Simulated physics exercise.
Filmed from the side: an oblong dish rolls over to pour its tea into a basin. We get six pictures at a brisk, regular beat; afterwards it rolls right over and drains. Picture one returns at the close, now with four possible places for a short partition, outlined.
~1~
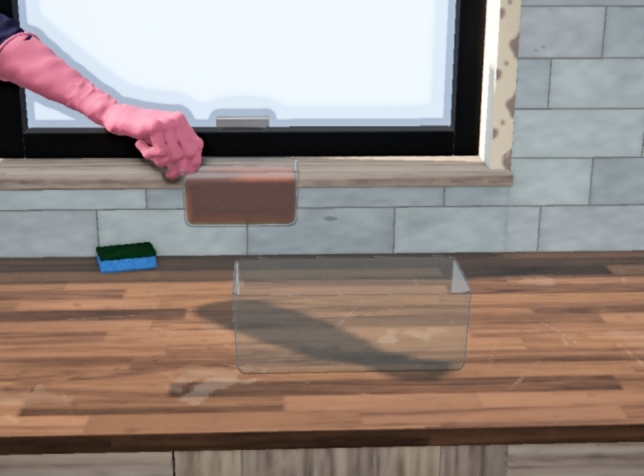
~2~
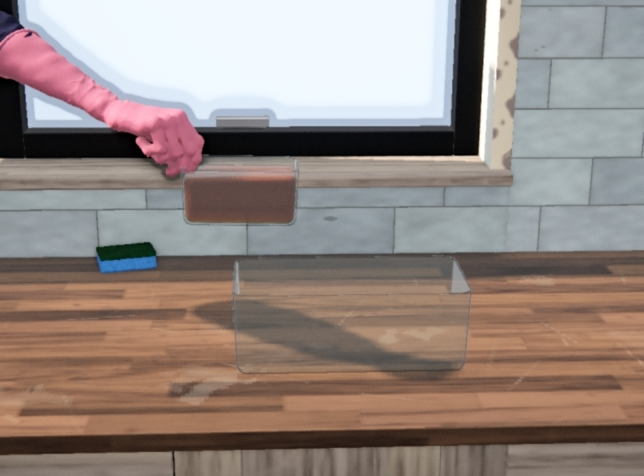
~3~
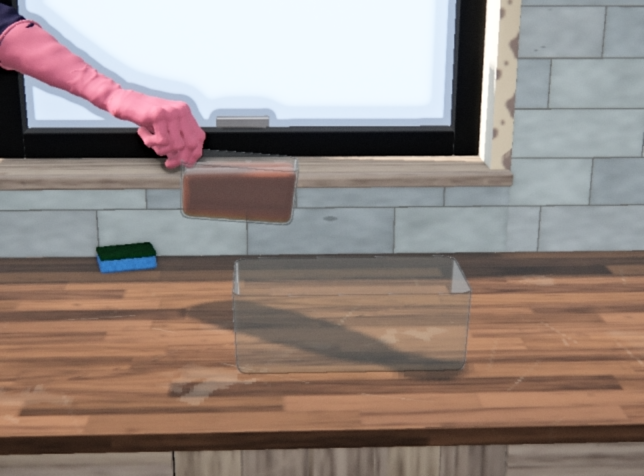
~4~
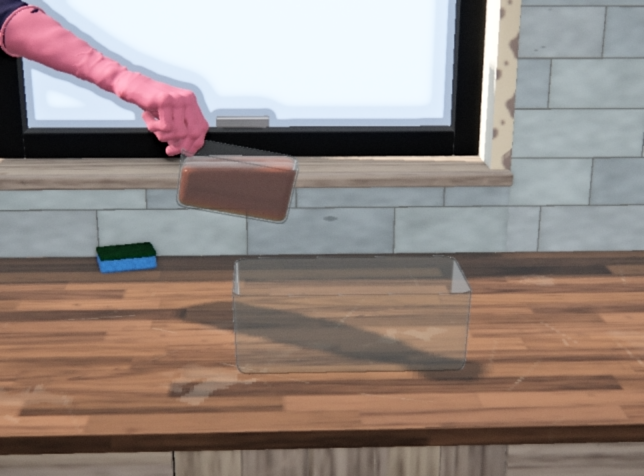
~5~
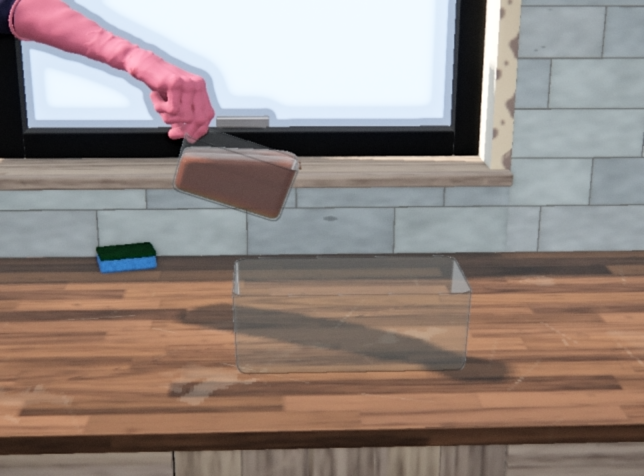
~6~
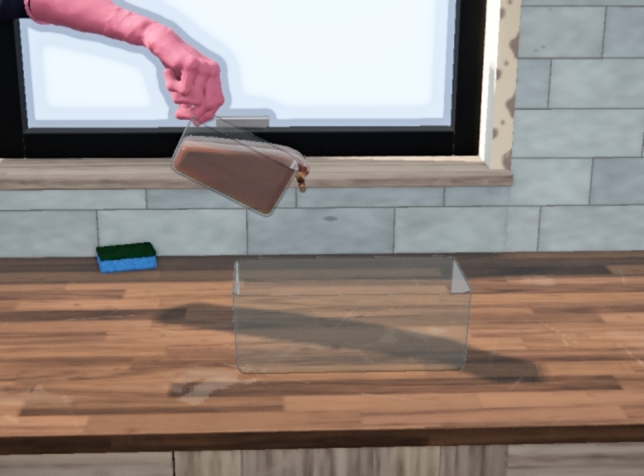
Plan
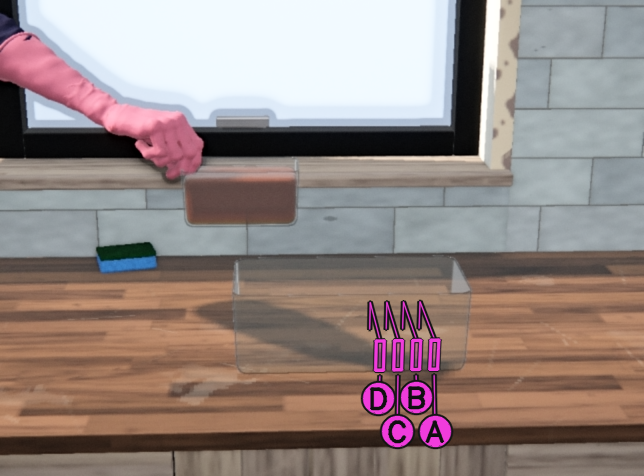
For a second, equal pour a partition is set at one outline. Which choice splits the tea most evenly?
Position C does it best.
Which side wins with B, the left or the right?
The left one.
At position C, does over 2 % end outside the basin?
Yes, it does.
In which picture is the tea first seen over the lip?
Picture 5.
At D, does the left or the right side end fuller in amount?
The right side.
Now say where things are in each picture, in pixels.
In the first picture, upright, lip at (296, 164); basin from (236, 372) to (465, 368); nothing has left yet.
In the second picture, upright, lip at (296, 164); nothing has left yet.
In the third picture, tipped about 5°, lip at (296, 164); nothing has left yet.
In the fourth picture, tipped about 11°, lip at (296, 164); nothing has left yet.
In the fifth picture, tipped about 19°, lip at (296, 164); tea is over the lip, down to (300, 165).
In the sixth picture, tipped about 28°, lip at (296, 164); tea is over the lip, down to (302, 187).
On the marked copy, A at (434, 375); B at (416, 375); C at (397, 375); D at (379, 375).
Choosing A, about 86 % ends left of the wall and 7 % right of it; 7 % is lost outside.
Choosing B, about 72 % ends left of the wall and 23 % right of it; 5 % is lost outside.
Choosing C, about 47 % ends left of the wall and 47 % right of it; 5 % is lost outside.
Choosing D, about 30 % ends left of the wall and 65 % right of it; 4 % is lost outside.
